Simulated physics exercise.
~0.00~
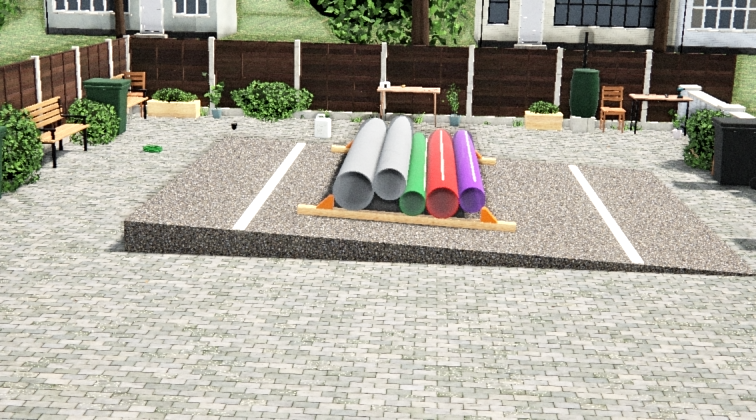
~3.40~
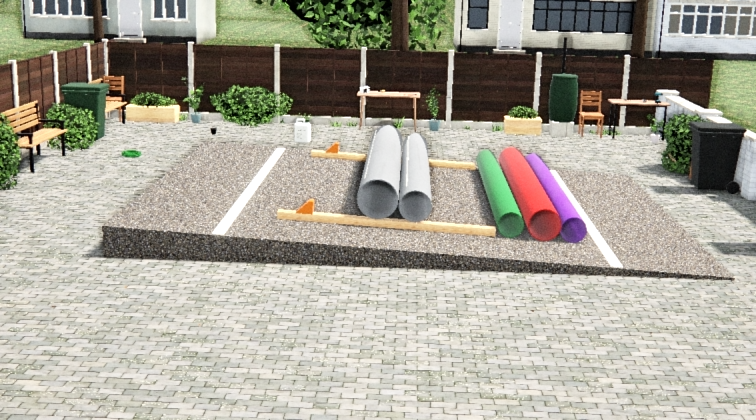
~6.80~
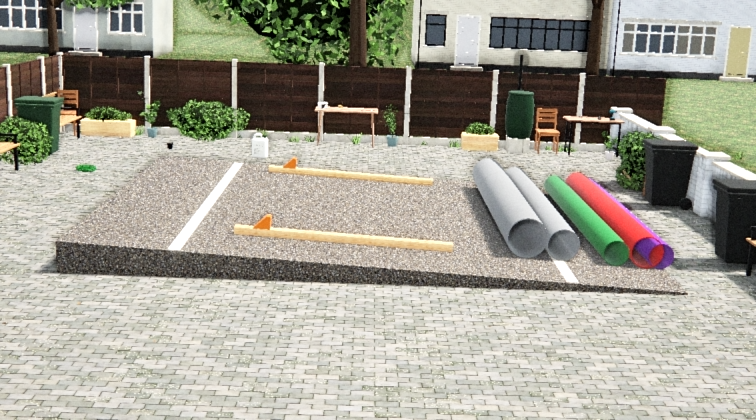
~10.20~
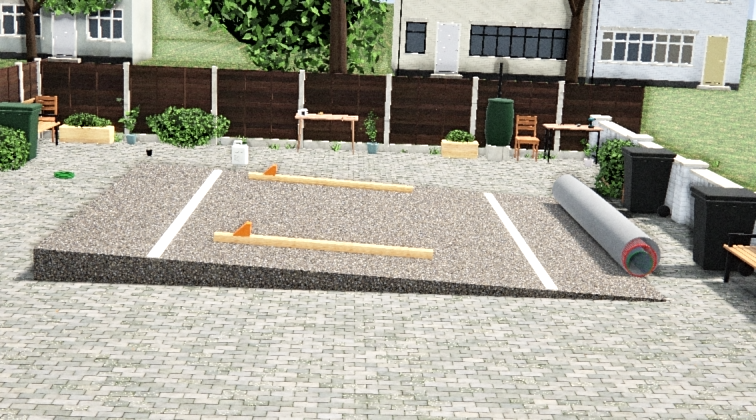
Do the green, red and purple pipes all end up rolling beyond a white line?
Yes, the green, red and purple pipes all roll past the white line on the right.
